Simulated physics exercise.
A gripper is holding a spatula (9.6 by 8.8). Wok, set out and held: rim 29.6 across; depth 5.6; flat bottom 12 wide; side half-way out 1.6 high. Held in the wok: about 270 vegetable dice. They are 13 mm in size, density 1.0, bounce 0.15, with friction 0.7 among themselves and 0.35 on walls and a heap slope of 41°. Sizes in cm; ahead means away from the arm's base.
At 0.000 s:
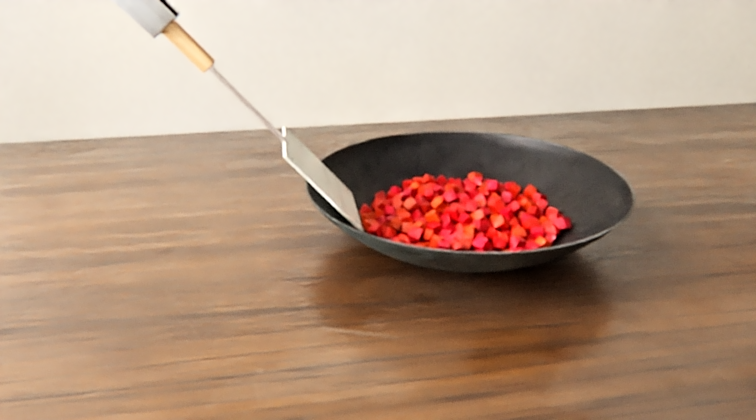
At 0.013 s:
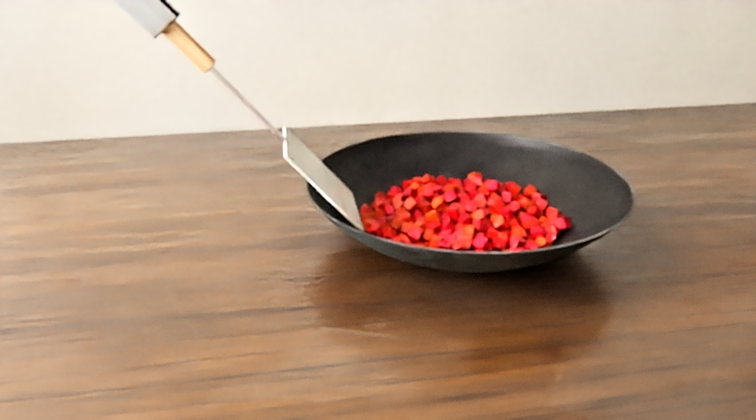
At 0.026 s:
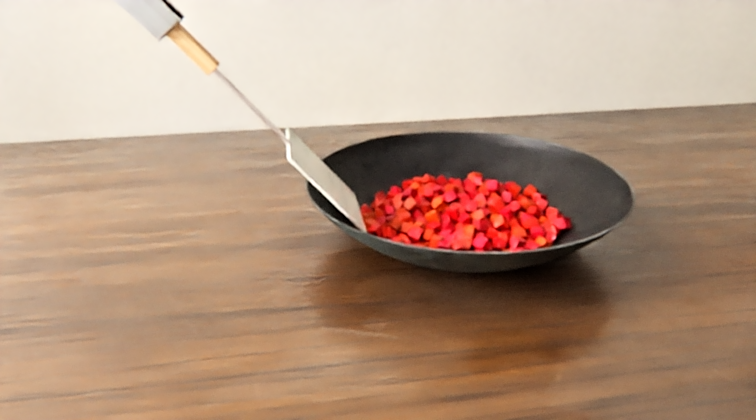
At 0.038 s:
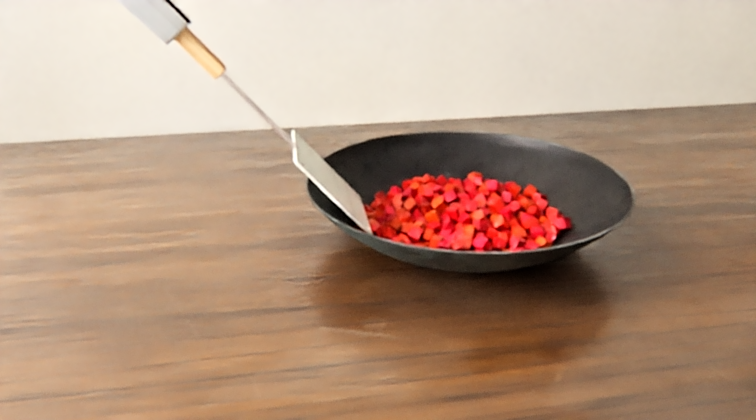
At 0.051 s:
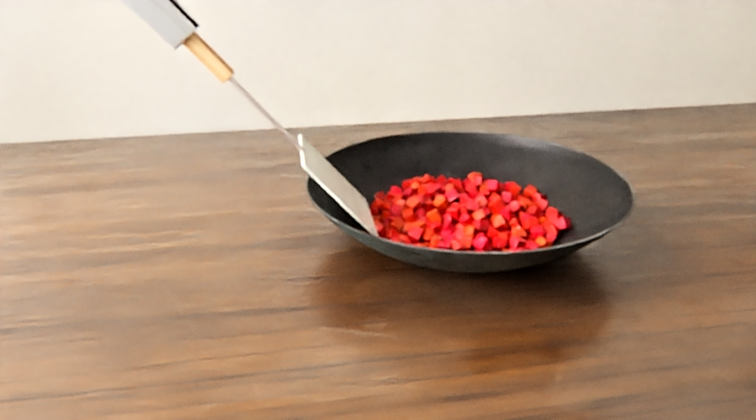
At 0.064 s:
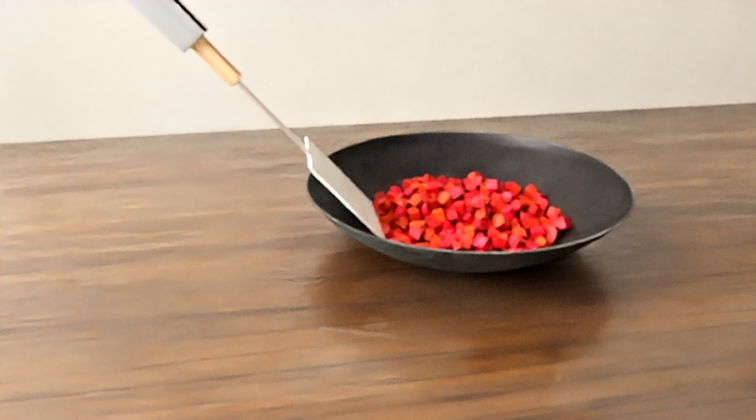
A spatula held by a gripper slides slightly right against red diced vegetables in a wok.
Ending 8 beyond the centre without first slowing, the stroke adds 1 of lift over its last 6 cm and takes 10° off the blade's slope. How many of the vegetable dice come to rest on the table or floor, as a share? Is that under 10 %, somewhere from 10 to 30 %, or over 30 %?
It is from 10 to 30 %.
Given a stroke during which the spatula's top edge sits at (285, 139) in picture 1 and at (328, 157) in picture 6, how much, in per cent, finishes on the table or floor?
Roughly 25 %.
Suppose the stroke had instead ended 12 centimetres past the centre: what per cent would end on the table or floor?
Near 50 per cent.
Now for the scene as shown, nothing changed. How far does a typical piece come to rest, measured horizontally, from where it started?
Some 10 cm.
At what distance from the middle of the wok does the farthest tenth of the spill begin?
Radial distance: Approx. 25 cm.
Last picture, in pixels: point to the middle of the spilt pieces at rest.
Around pixel (647, 208).
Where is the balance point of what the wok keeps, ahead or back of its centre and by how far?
Some 6.5 cm ahead of the centre.
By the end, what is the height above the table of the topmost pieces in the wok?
It reaches around 7.0 cm.
By 0.20 s, sloping 50°, highest piece 6 above the table; 266 in the wok.
By 0.33 s, sloping 47°, highest piece 9 above the table; 250 in the wok, 16 on the blade or in flight.
By 0.60 s, sloping 40°, highest piece 7 above the table; 206 in the wok, 60 on the table or floor.
By 1.65 s, sloping 40°, highest piece 7 above the table; 206 in the wok, 60 on the table or floor.
Final count, 206 in the wok, 60 on the table or floor. That is 23 % on the table or floor.
